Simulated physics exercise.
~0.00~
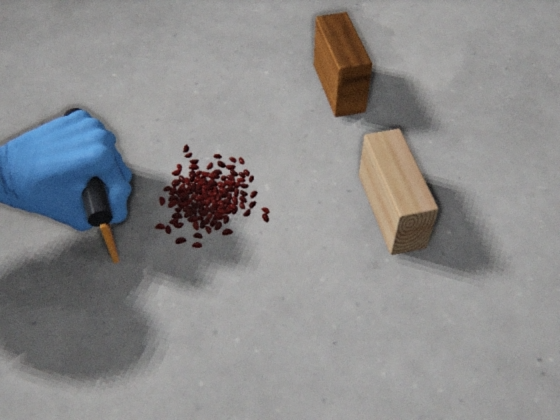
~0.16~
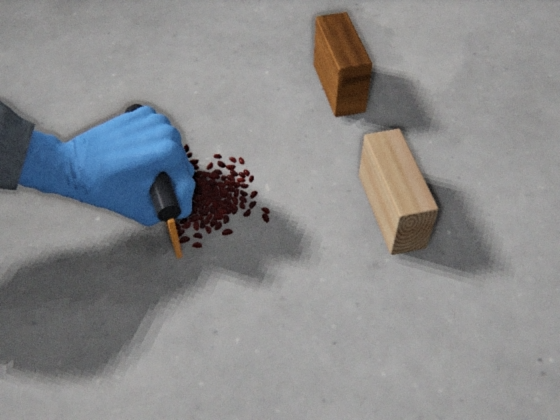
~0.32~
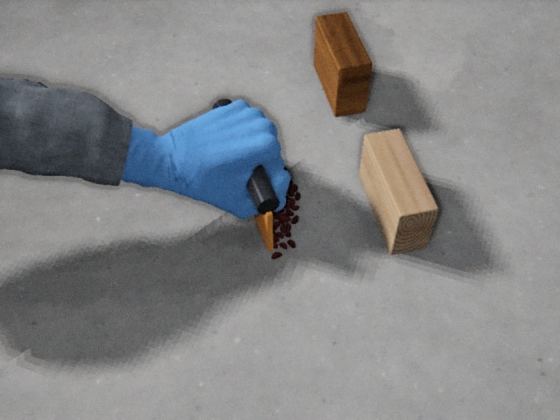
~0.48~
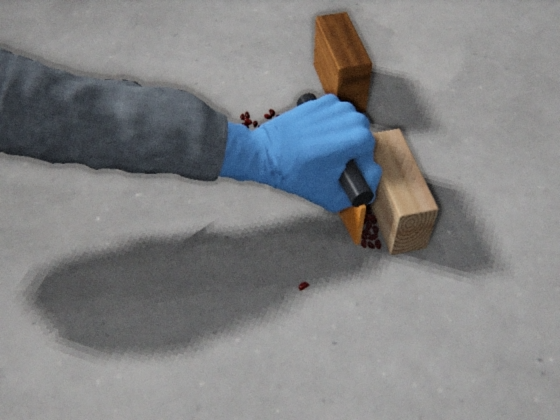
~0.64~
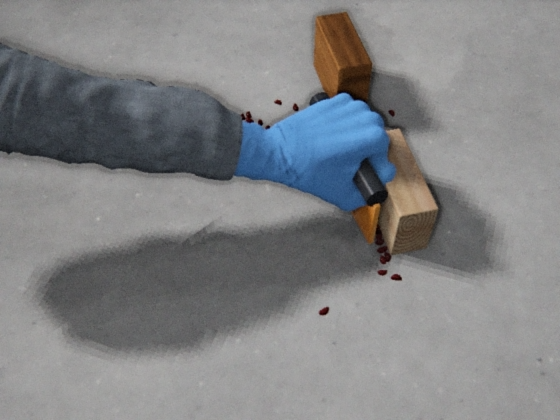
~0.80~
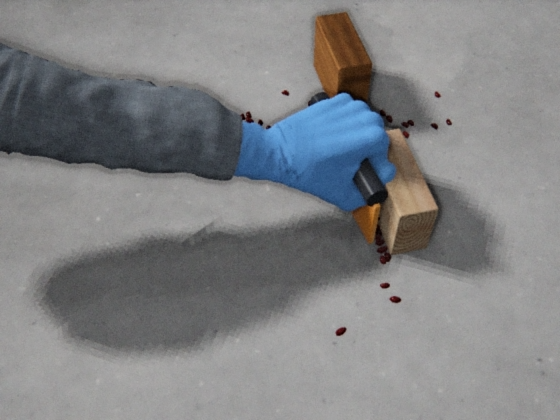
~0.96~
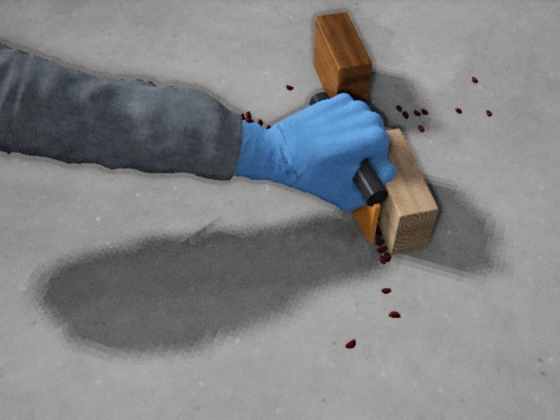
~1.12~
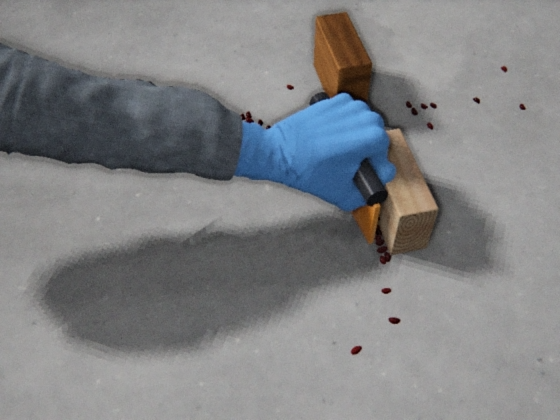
A blue-gloved hand in a dark grey sleeve grips a scraper with a black handle on a pale grey floor, seen from above. To its right lies a loose heap of dark red beans, and further right stand two wooden blocks, a reddish-brown one above a paler one, with a narrow gap between them. The hand pushes the scraper rightward, gathering the beans, until it halts close against the pale block. A few beans scatter through the gap and some slide out below, then they settle, with most held up before the blocks.
